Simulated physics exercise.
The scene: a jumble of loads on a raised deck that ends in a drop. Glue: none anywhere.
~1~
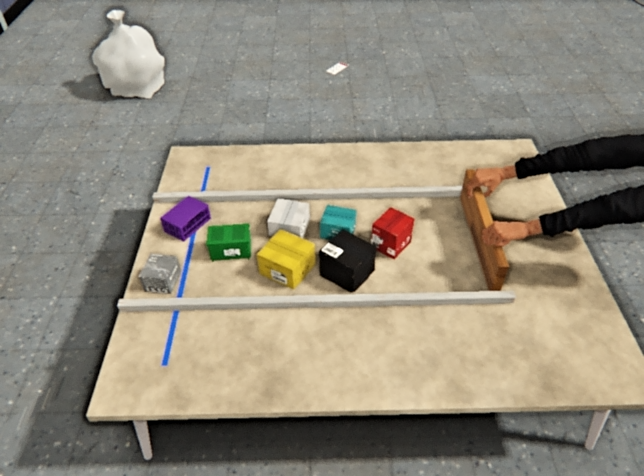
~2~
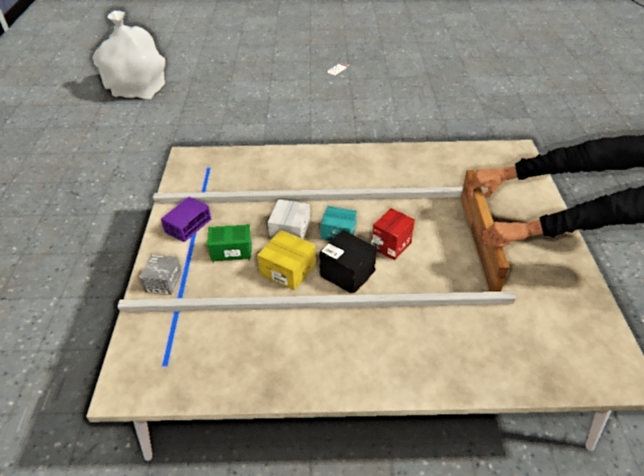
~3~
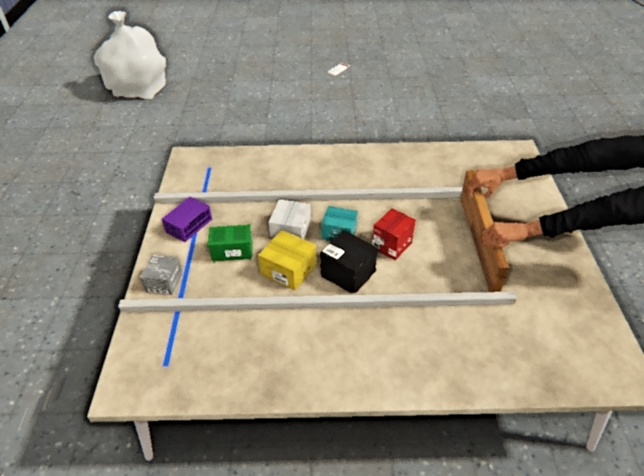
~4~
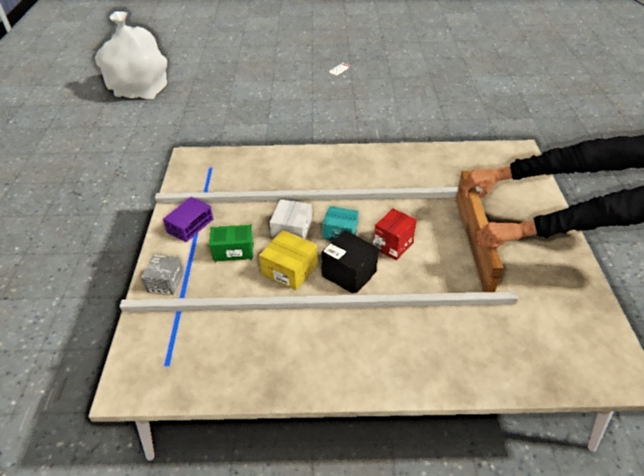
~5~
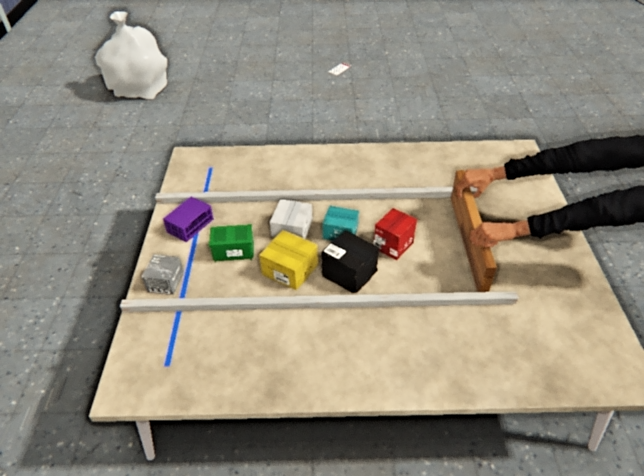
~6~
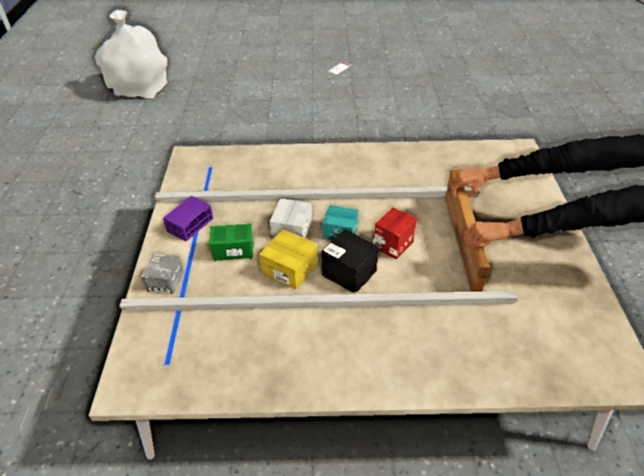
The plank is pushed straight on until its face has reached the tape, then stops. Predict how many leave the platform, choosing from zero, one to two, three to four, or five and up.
The count is three to four.
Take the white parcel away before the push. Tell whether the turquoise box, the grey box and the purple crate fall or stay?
I'd say the turquoise box stays up there, the grey box heads down and the purple crate heads down.
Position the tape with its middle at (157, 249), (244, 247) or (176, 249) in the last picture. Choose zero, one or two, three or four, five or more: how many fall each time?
Going through the places as listed, I'd say 5 or more, then no fall at all, then five or over.
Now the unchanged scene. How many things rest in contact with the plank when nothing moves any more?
It is in contact with 3.
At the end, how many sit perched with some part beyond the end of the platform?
The tally is 2.
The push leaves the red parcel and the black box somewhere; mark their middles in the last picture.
In the last picture they sit at about (173, 245) and about (159, 277).
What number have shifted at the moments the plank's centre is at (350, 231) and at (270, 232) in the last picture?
At the first spot the count is 5, and at the second it is 7.
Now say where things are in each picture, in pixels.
In the first frame, grey box (161, 274); purple crate (186, 218); green tote (230, 243); plank (481, 228); tape (190, 248).
In the second frame, purple crate (187, 219); plank (482, 229).
In the third frame, green tote (231, 244); turquoise box (340, 225).
In the fourth frame, grey box (163, 275); white parcel (292, 221).
In the fifth frame, purple crate (189, 219); black box (350, 262).
In the sixth frame, grey box (163, 274); purple crate (189, 218); green tote (232, 243); plank (465, 228); tape (193, 248).
Early on, none off yet; grey box at rest near (163, 274); purple crate at rest near (189, 218); green tote at rest near (232, 243).
A while later, none off yet; grey box at rest near (163, 274); purple crate travelled a little near (186, 215); green tote travelled about its own width near (191, 239).
Finally, the number that fall off is three or four; lost, yellow parcel, purple crate and grey box.
